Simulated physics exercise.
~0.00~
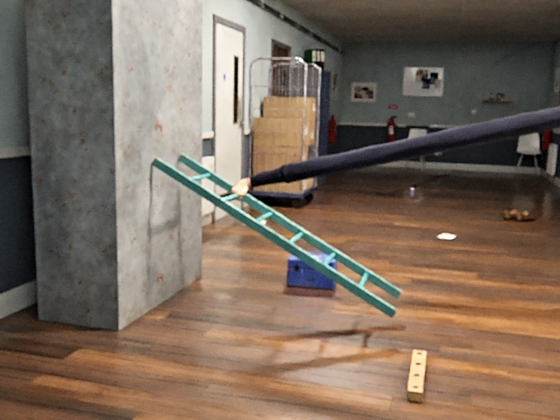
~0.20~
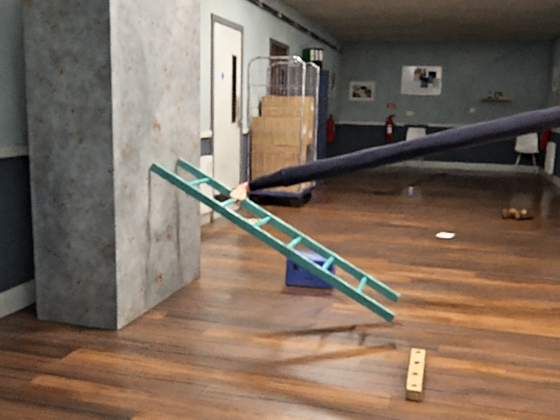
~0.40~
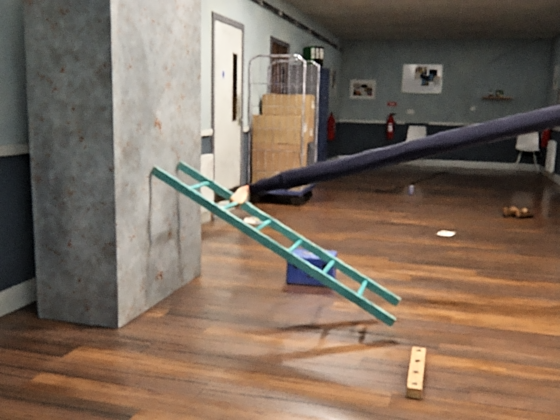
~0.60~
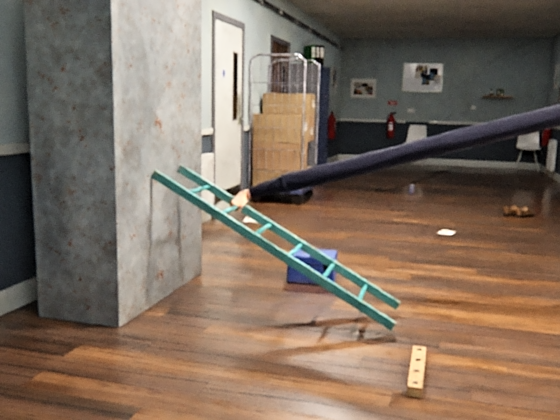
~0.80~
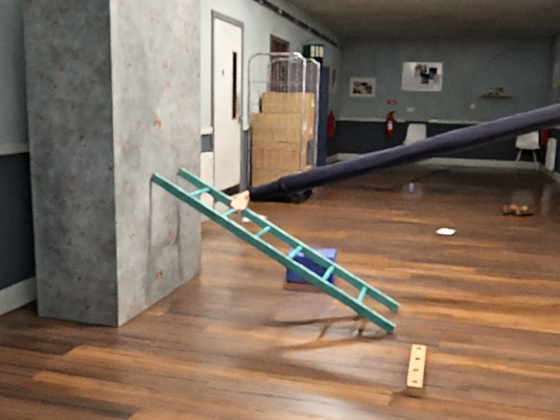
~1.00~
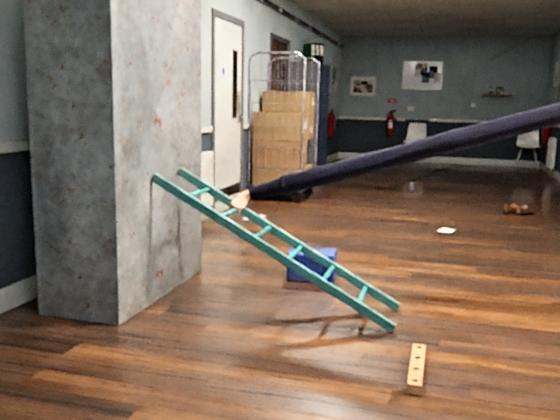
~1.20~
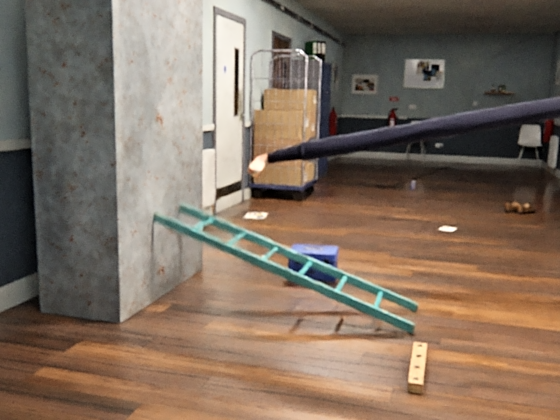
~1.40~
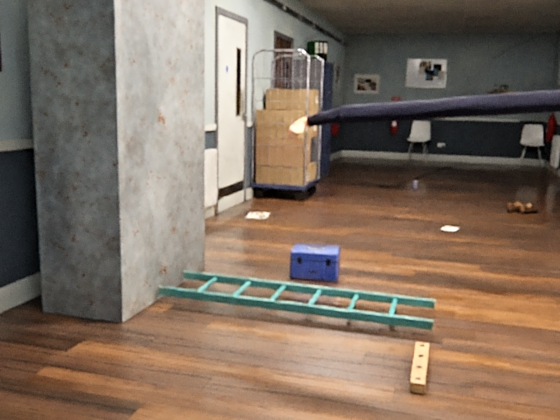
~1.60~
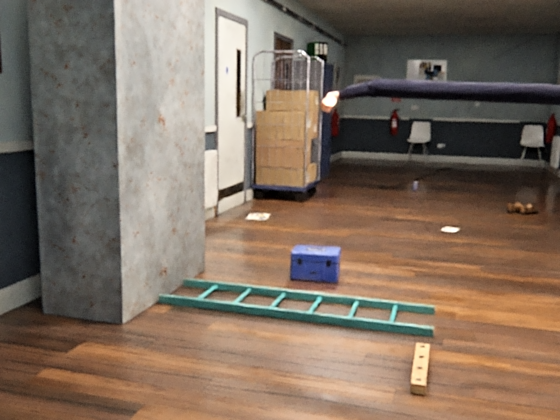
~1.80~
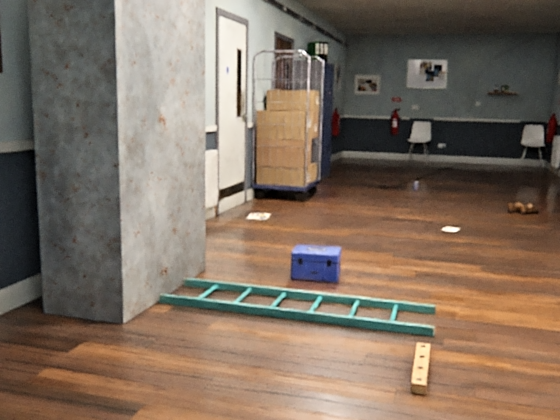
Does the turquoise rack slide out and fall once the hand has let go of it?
Yes, its foot slides away from the pillar and the rack comes down, ending flat on the floor.
